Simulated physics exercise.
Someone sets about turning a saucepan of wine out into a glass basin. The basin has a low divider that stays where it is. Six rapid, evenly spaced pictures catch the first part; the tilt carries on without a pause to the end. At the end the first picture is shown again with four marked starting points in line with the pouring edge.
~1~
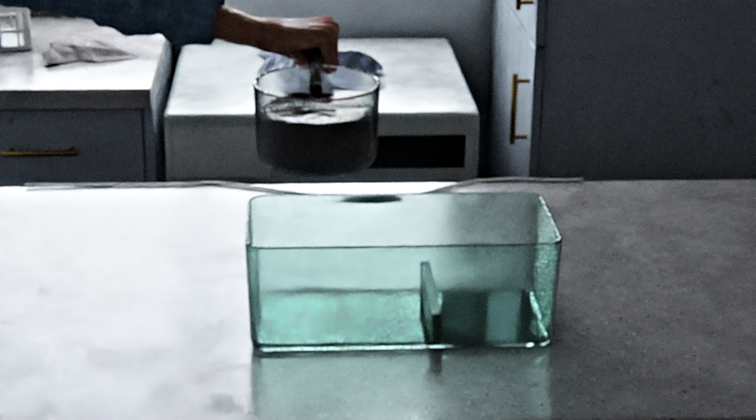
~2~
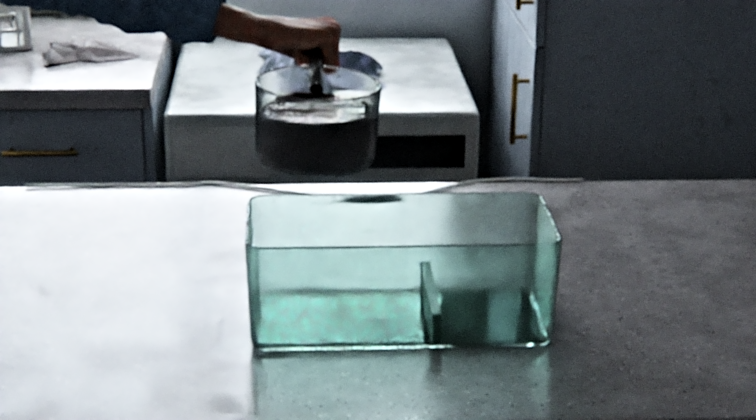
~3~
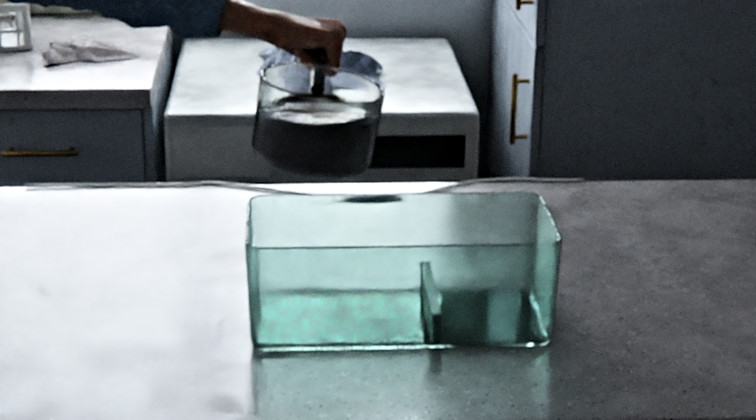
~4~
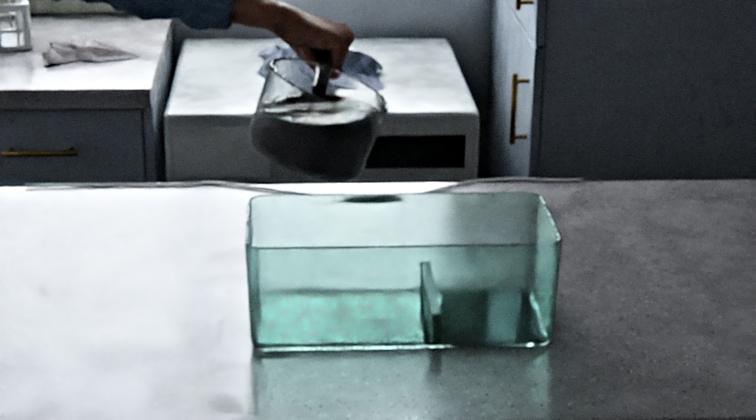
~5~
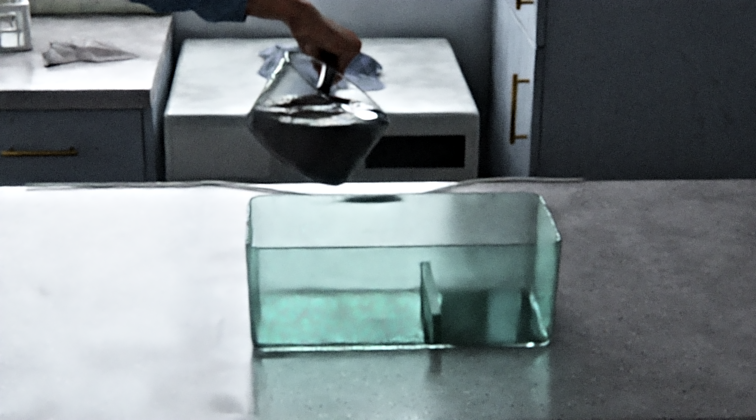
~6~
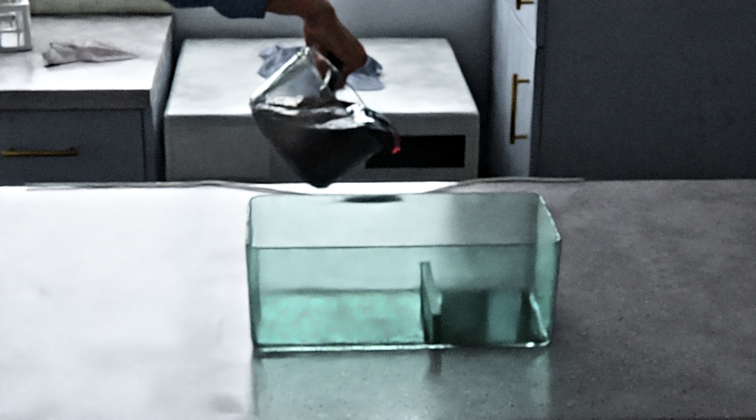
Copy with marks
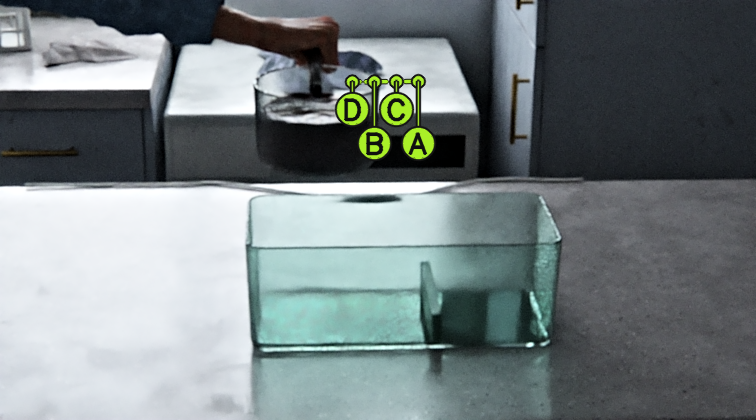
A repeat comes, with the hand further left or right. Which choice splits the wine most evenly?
I would pick spot C.
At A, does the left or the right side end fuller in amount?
The right one.
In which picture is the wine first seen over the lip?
In picture 6.
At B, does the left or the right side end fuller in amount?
The left side.
In lime, A at (418, 81); B at (374, 81); C at (396, 81); D at (352, 81).
Choosing A, about 32 % ends left of the wall and 67 % right of it.
Choosing B, about 70 % ends left of the wall and 28 % right of it.
Choosing C, about 48 % ends left of the wall and 51 % right of it.
Choosing D, about 88 % ends left of the wall and 9 % right of it; 3 % is lost outside.
